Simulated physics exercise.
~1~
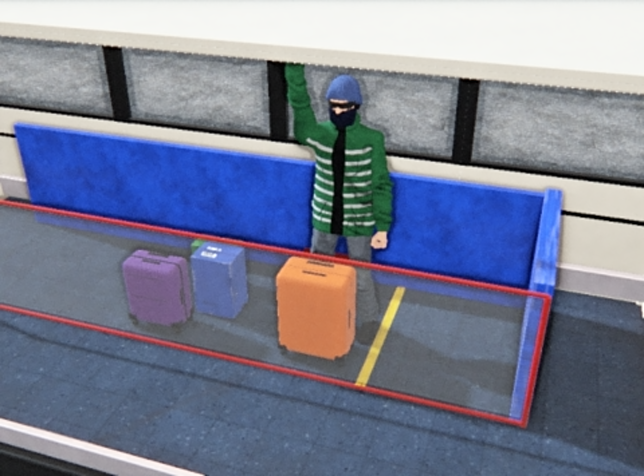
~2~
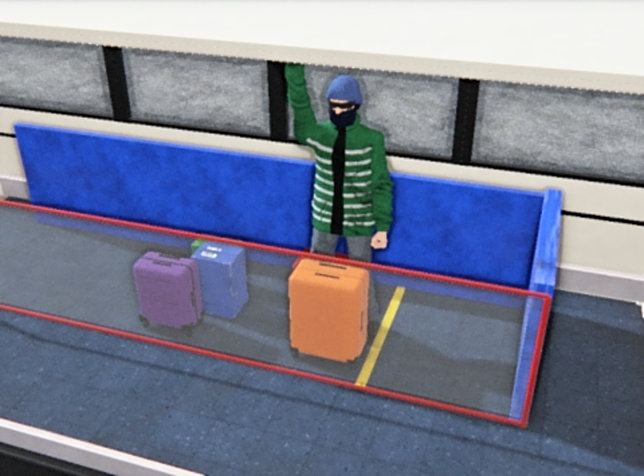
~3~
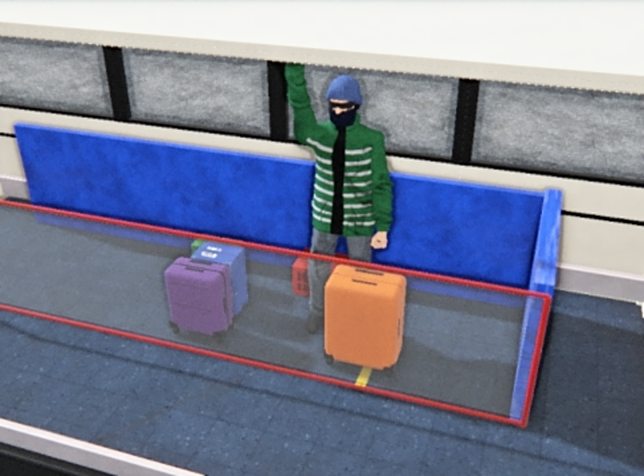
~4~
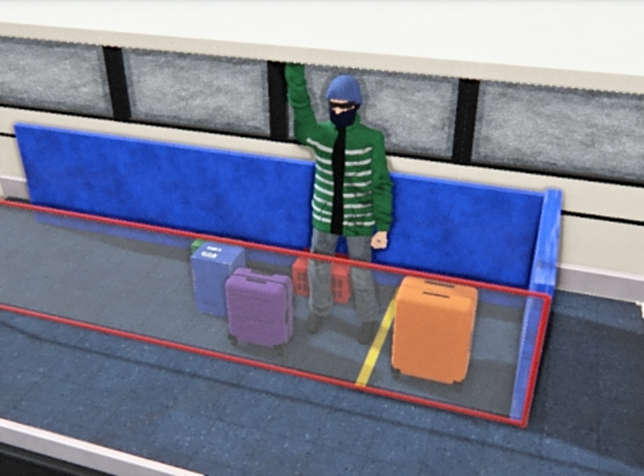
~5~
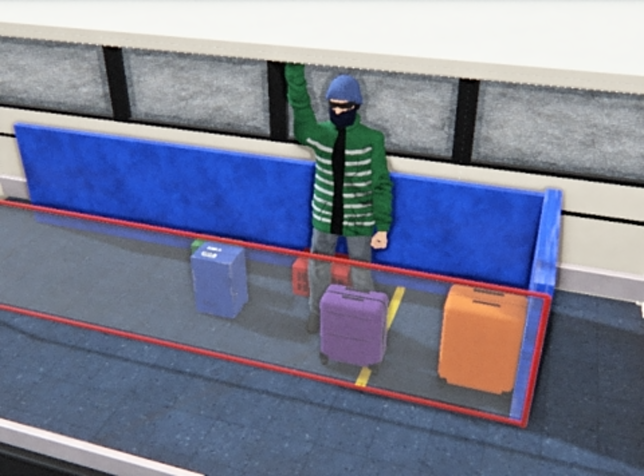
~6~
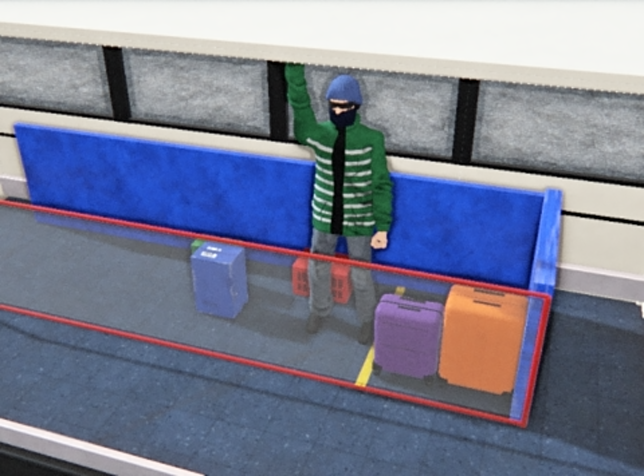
In this clip, an orange suitcase and a smaller purple one roll right past a blue case and a masked traveller standing with one arm raised, both crossing a yellow floor line before ending upright, side by side, near the bay's right end.
